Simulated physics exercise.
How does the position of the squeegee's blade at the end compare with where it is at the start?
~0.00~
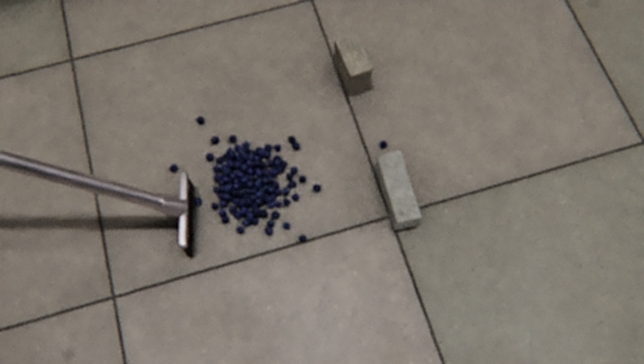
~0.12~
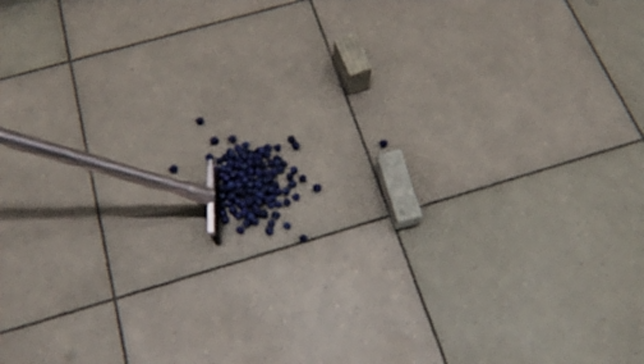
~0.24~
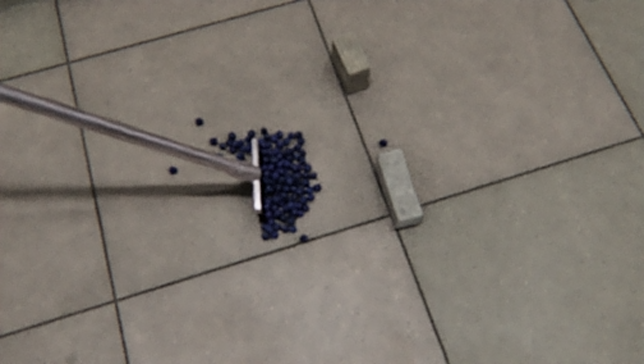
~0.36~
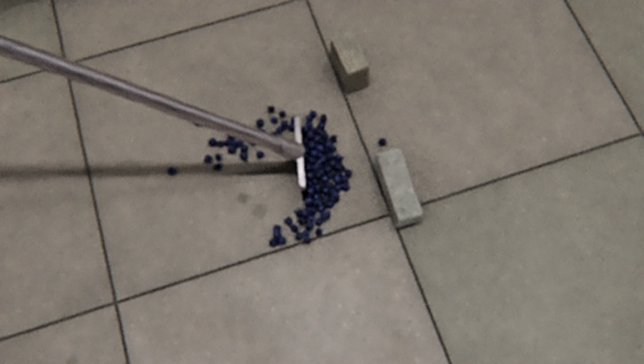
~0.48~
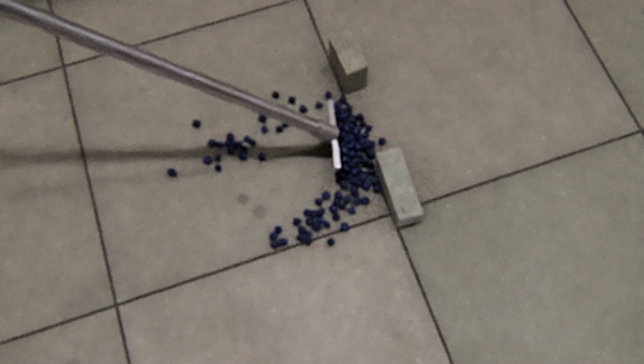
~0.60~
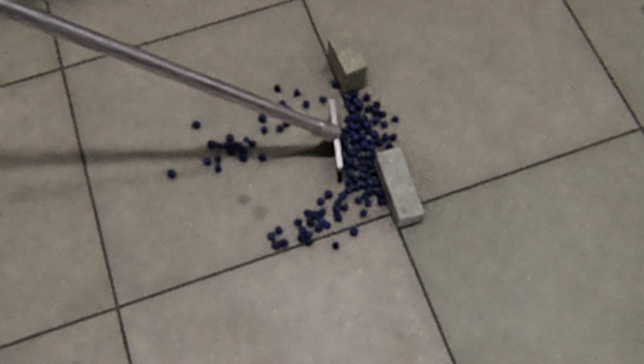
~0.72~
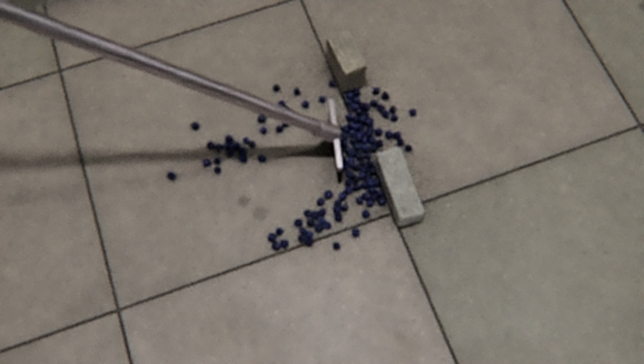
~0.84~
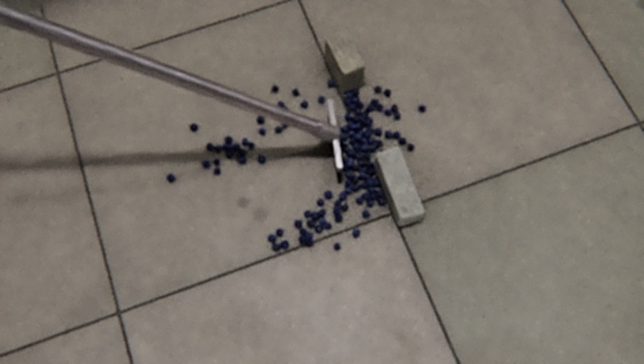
At the end the blade is further right and higher up in the view, close to the gap between the two blocks, whereas it starts to the left of the heap of berries.
